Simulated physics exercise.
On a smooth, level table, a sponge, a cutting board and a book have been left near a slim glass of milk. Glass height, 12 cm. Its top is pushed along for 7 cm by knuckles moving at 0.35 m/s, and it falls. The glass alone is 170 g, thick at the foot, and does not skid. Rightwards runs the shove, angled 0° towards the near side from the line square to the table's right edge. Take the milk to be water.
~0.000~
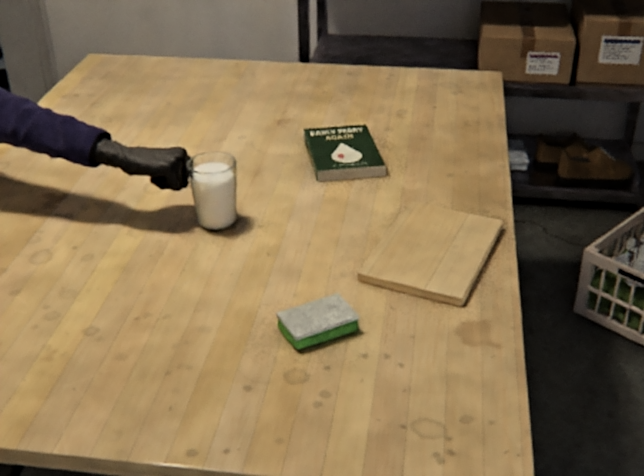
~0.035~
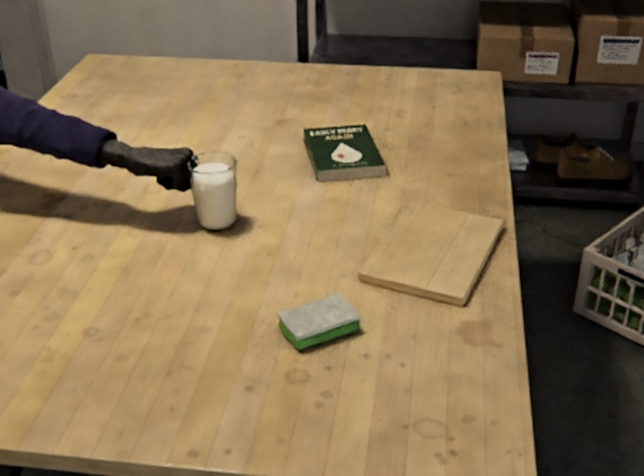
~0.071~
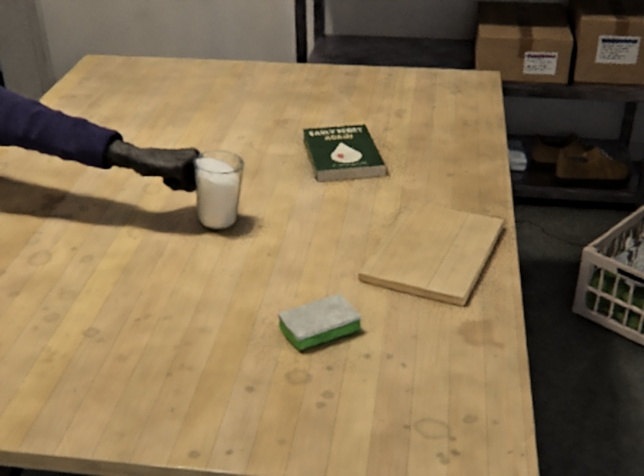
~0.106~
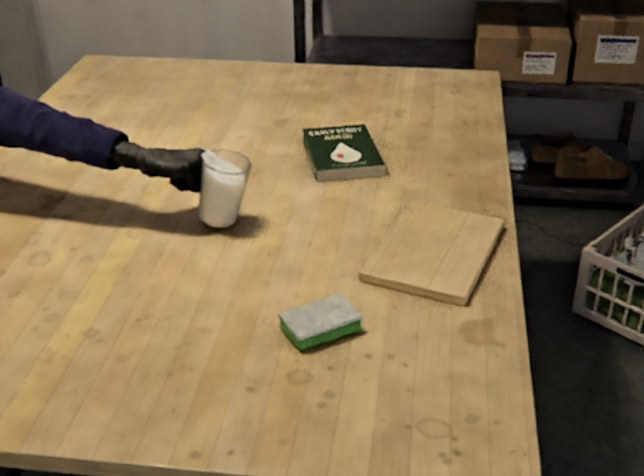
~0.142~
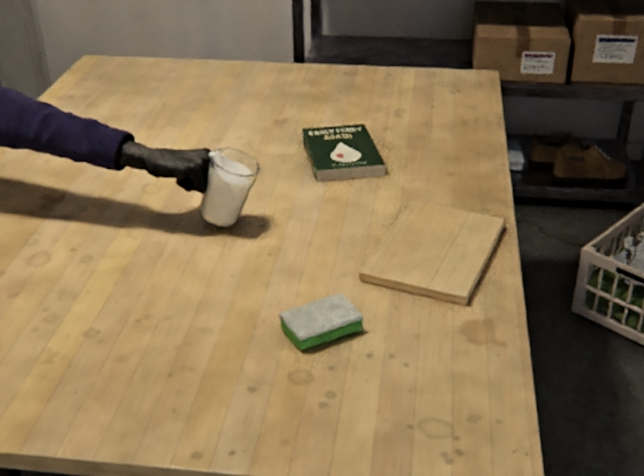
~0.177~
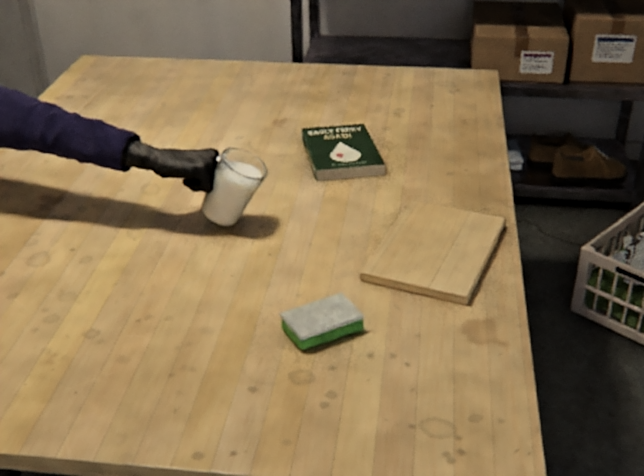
On a wooden table, a dark-gloved fist pushing a glass of milk rightwards, the glass tilting further beside a book and sponge.
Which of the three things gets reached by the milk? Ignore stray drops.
Sponge: Reached; cutting board: Reached; book: Reached.
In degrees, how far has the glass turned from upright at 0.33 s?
It is at some 72°.
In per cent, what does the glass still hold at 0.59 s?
Looks like close to 26 %.
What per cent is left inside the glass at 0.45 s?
It is close to 52 percent.
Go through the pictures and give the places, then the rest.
It leans 0°; the fist is at (173, 165); the milk meets the walls at (192, 170) and (233, 173); the sponge is at (318, 314); the cutting board is at (434, 245); the book is at (343, 146), in the first picture.
It leans 0°; the fist is at (180, 166); the milk meets the walls at (192, 171) and (233, 173), in the second picture.
It leans 6°; the fist is at (187, 166); the milk meets the walls at (197, 159) and (238, 176), in the third picture.
It leans 13°; the fist is at (193, 167); the milk meets the walls at (204, 159) and (246, 178); 1 per cent is over the edge, in the fourth picture.
It leans 20°; the fist is at (200, 167); the milk meets the walls at (211, 171) and (253, 176), in the fifth picture.
It leans 27°; the fist is at (206, 167); the milk meets the walls at (214, 178) and (262, 176), in the sixth picture.
After 0.33 s the tilt is 72° and 90 per cent is in the glass, 0 has run off the table; wet so far, nothing.
After 0.45 s the tilt is 86° and 52 per cent is in the glass, 0 has run off the table; wet so far, cutting board.
After 0.59 s the tilt is 86° and 27 per cent is in the glass, 0 has run off the table; wet so far, cutting board.
After 0.83 s the tilt is 86° and 14 per cent is in the glass, 1 has run off the table; wet so far, sponge, cutting board, book.
In the end 4 per cent is in the glass, 6 has run off the table; wet so far, sponge, cutting board, book.
